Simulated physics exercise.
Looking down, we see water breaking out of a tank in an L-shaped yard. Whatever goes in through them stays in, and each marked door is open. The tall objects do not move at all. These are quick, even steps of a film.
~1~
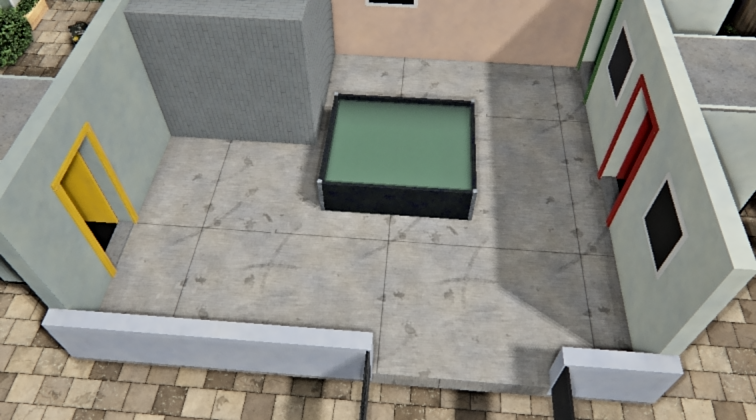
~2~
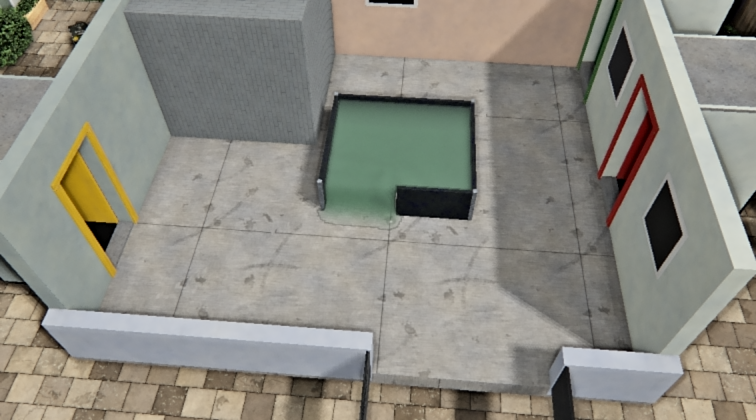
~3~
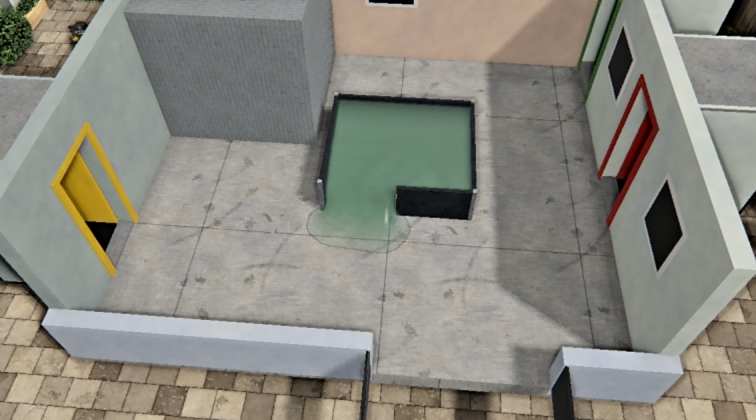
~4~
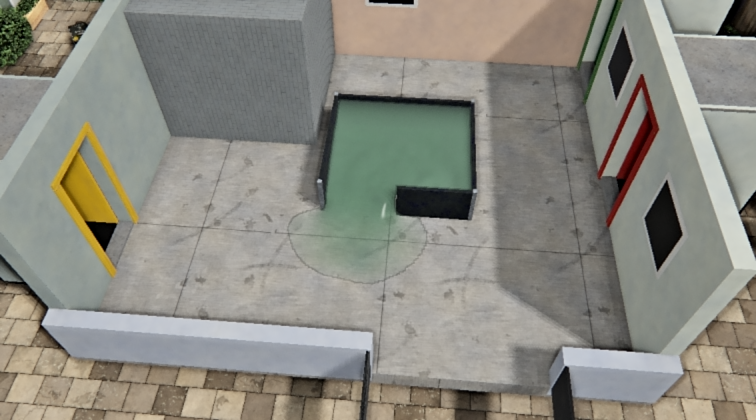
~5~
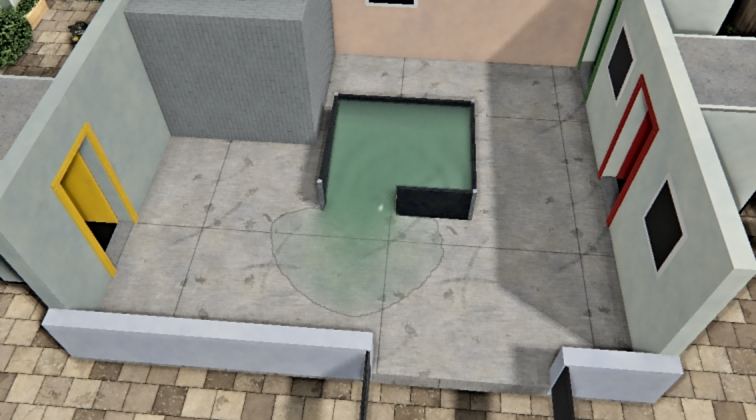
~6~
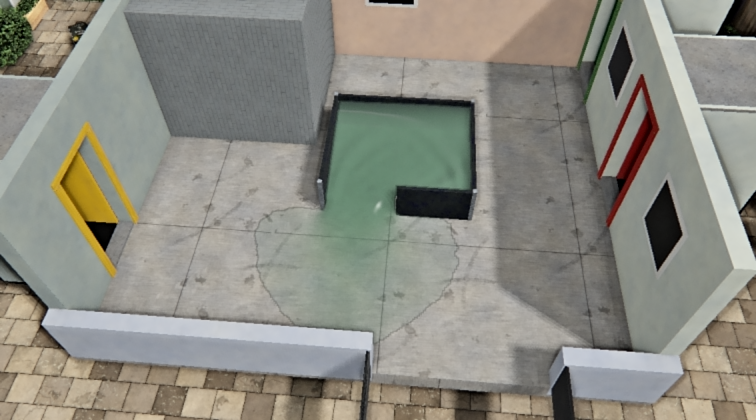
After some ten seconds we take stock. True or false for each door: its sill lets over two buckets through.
The green door false; the red door false; the yellow door true.
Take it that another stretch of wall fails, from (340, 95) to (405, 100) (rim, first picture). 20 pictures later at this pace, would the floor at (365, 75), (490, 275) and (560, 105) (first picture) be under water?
Soaked, untouched, soaked.
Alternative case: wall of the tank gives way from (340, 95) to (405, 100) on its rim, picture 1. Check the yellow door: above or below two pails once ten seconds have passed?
One by one: The yellow one takes less.
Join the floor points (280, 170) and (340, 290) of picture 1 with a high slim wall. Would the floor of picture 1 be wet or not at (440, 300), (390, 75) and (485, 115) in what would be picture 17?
Reading them off in sequence: Swamped, spared, spared.
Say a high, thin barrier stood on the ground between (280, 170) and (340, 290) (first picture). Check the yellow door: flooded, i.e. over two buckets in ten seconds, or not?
Reading: The yellow door remains beneath the mark.
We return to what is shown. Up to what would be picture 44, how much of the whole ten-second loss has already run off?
Roughly 75 percent of it.
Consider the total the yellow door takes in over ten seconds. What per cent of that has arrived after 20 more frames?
Close to 10 %.
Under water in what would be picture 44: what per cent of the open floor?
Some 50 per cent.
A moment on, water covers 20 % of the floor; the green door not reached, the red door not reached, the yellow door not reached.
Next, water covers 25 % of the floor; the green door not reached, the red door not reached, the yellow door not reached.
Then, water covers 35 % of the floor; the green door not reached, the red door not reached, the yellow door under two buckets in.
Later, water covers 50 % of the floor; the green door not reached, the red door not reached, the yellow door over two buckets in.
In the end, water covers 70 % of the floor; the green door not reached, the red door wet at the sill, nothing in, the yellow door over two buckets in.
